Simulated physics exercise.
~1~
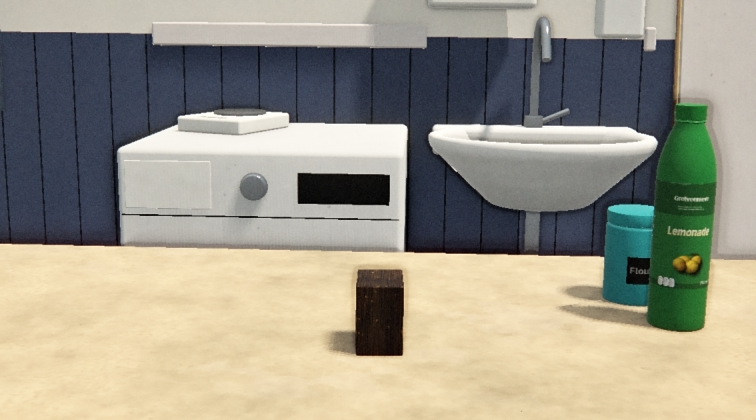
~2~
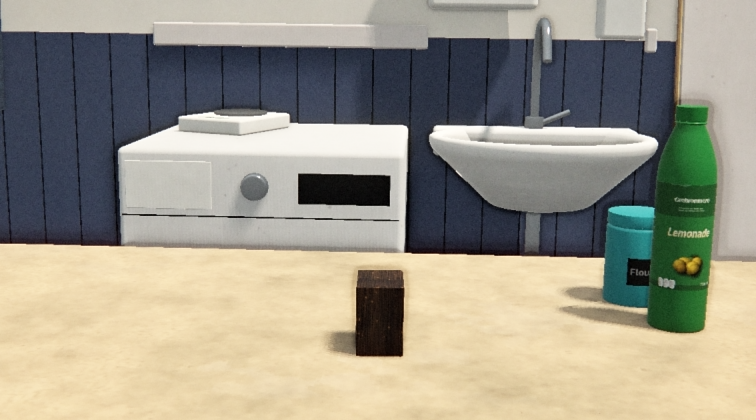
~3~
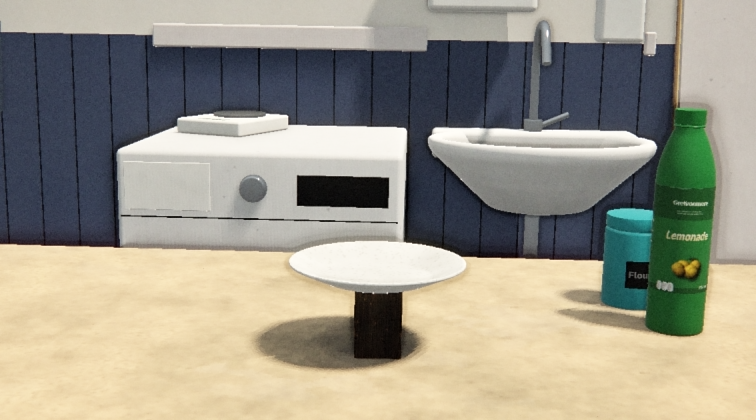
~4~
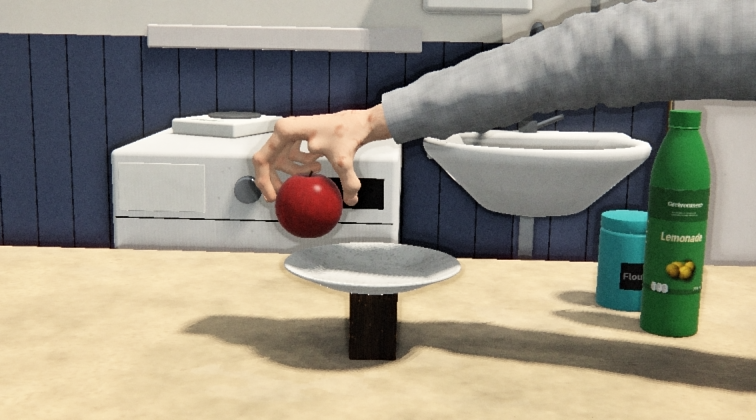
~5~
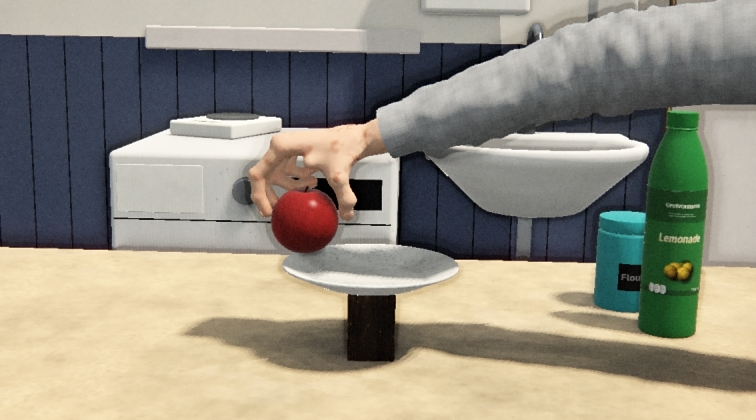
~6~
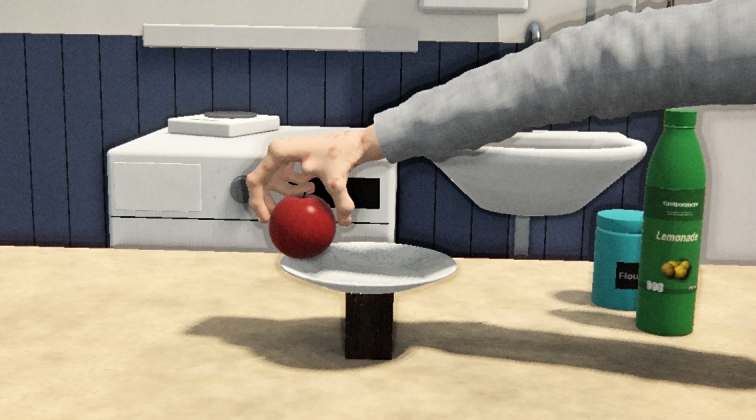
A white plate appeared on top of a small dark block on the counter, then a hand reached in from the right and lowered a red apple onto the plate's left side.
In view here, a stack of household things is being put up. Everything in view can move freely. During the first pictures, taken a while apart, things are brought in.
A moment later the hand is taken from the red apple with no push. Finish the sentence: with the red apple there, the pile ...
The pile stands firm.
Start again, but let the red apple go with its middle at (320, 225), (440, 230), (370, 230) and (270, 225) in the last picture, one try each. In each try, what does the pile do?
Outcomes in order: No collapse, no collapse, no collapse, a collapse.
Then, 0.40 s on from there, no change.
Then, 1.00 s on from there, red apple resting near (302, 227).
In the end, all 5 unmoved. At the end, from the last picture's camera, red apple near (302, 227). The pile keeps its balance.
